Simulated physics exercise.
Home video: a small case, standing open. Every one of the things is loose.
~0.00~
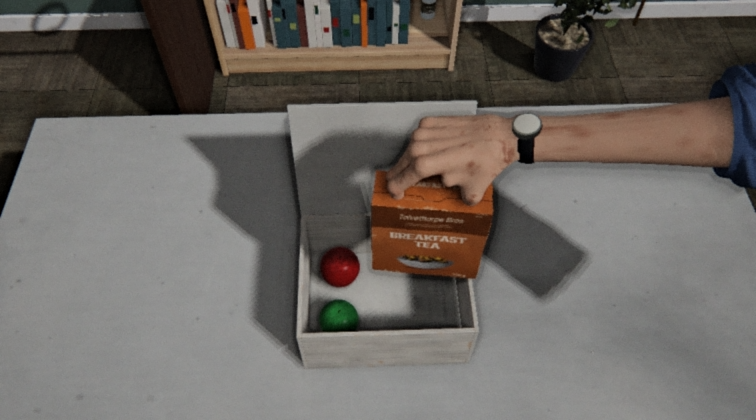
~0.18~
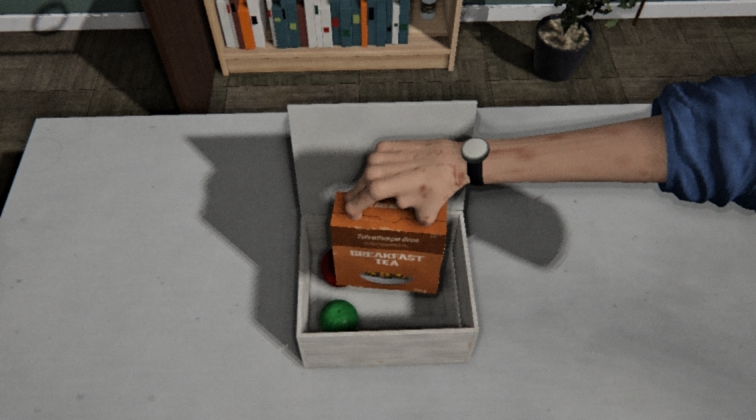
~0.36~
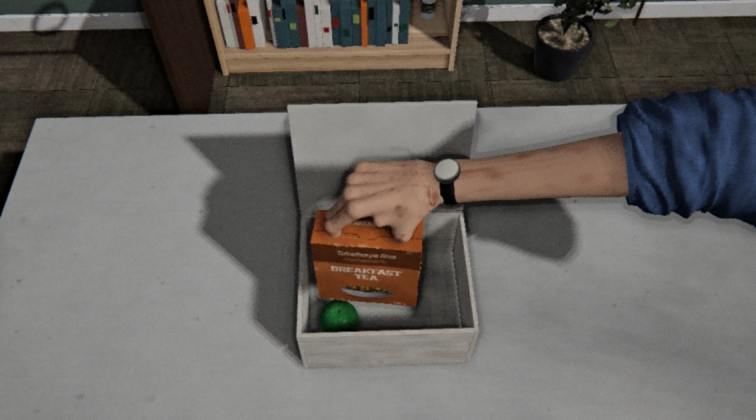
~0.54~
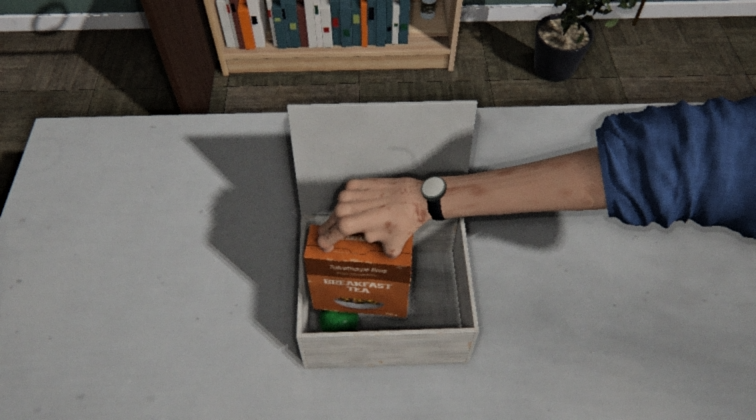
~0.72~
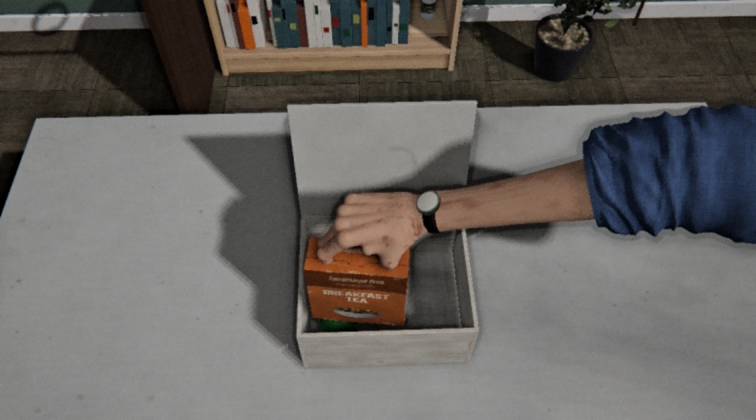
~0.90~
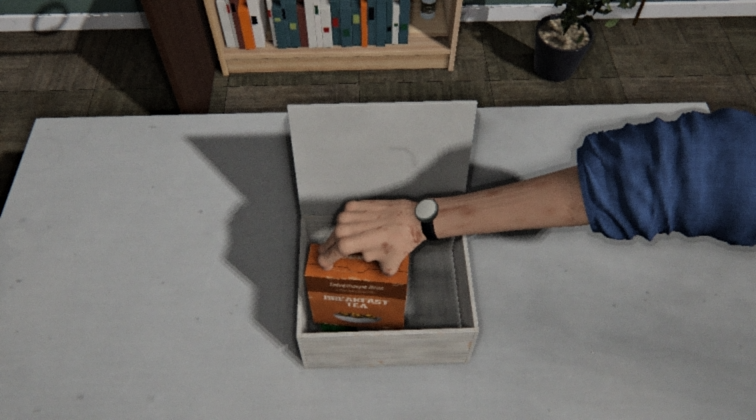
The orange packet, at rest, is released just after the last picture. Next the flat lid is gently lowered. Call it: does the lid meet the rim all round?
No, the lid is held open.
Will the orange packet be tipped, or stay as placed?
Once everything settles, it ends up at a slant.
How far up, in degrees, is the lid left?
Close to 12 degrees.
By 1.30 s, orange packet on its side near (405, 312).
By 2.20 s, lid 86° above the rim; orange packet on its side near (409, 302); green apple moved a little.
By 2.50 s, lid 63° above the rim; orange packet on its side near (409, 302); green apple moved a little.
By 2.80 s, lid 17° above the rim; orange packet on its side near (409, 302); green apple moved a little.
When it is over (3.2 s), lid 12° above the rim; lying over in the box, orange packet; the other 2 as before. End places, in pixels of the last picture, orange packet near (409, 302).
